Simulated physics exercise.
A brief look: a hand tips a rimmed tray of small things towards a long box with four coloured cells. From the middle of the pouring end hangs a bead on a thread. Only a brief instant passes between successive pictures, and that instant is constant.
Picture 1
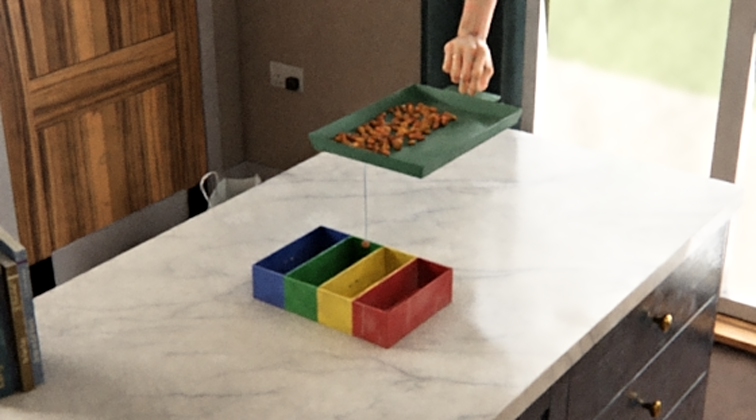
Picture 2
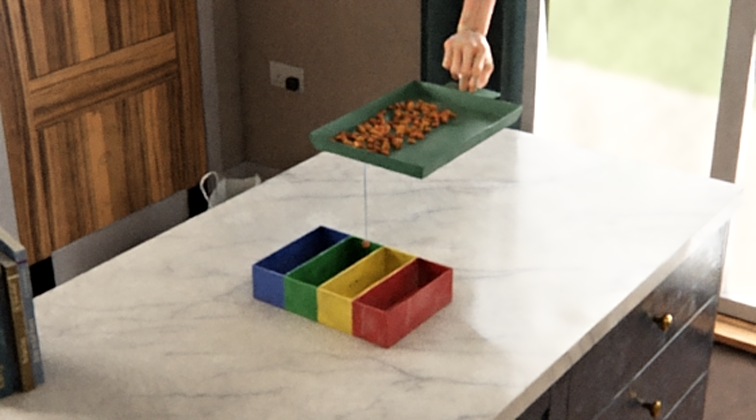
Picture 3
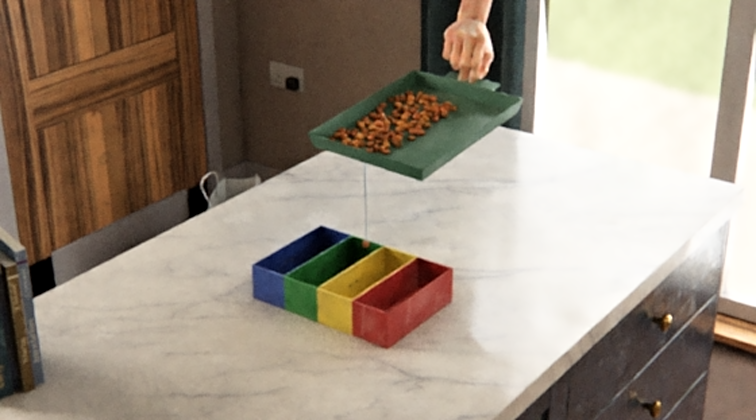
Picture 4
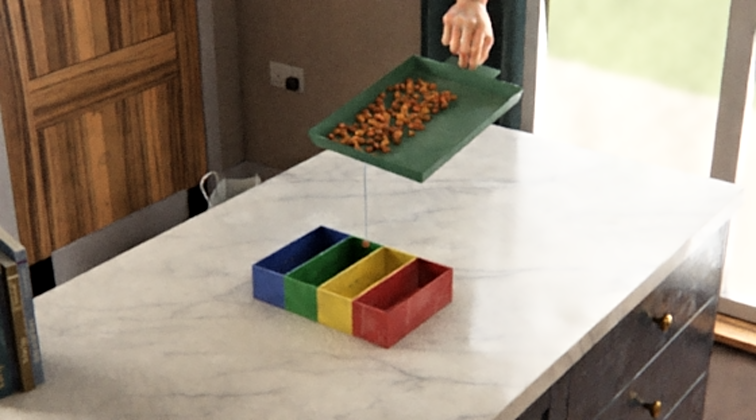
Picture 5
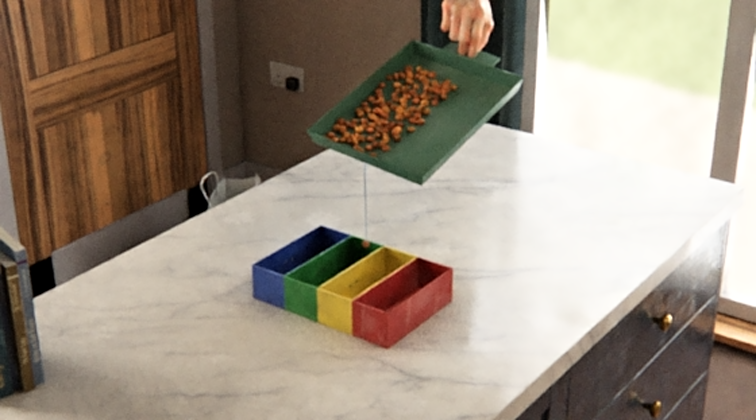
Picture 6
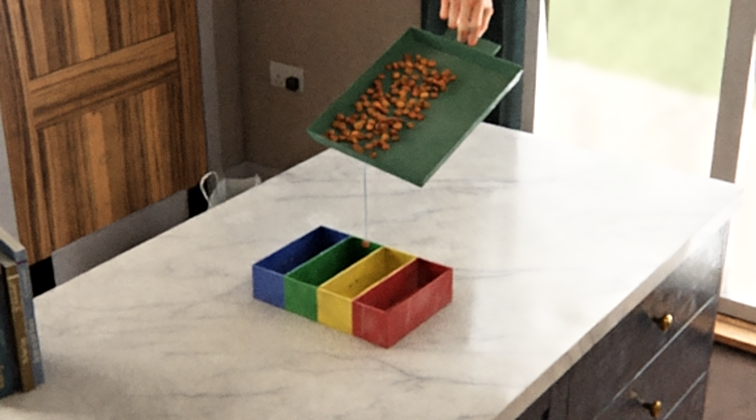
A hand steadily tilting a green tray of brown kibble above a box with blue, green, yellow and red cells on marble.
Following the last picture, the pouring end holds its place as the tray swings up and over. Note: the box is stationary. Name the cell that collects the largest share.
Red.
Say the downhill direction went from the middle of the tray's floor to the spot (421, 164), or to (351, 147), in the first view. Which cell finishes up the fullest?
Case 1 - the red cell. Case 2 - blue.
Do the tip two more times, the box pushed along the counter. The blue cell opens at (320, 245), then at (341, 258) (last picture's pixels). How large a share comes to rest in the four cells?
First 100 %, then 100 %.
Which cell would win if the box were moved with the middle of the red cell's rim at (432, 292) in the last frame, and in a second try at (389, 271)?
Case 1 - that yellow cell; case 2 - the cell in red.
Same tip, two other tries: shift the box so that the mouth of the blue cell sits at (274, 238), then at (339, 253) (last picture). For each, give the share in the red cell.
You'd get 30 in a hundred first and 10 in a hundred after that.
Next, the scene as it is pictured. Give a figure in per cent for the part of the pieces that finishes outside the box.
I'd say around 10 per cent.
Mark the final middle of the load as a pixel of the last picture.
Near (403, 310).
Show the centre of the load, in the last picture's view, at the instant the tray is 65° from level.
(389, 163).
Soon, tray tipped steeply; nearly all on the tray; a stray few falling or outside the box.
A while on, tray tipped past a quarter turn; a small part on the tray; about half in the red cell; a small part in the yellow cell; about a third falling or outside the box.
Towards the end, tray tipped past a quarter turn; about two thirds in the red cell; about a quarter in the yellow cell; a stray few in the green cell; a small part falling or outside the box.
Finally, tray tipped past a quarter turn; about two thirds in the red cell; about a quarter in the yellow cell; a stray few in the green cell; none in the blue cell; a small part outside the box.
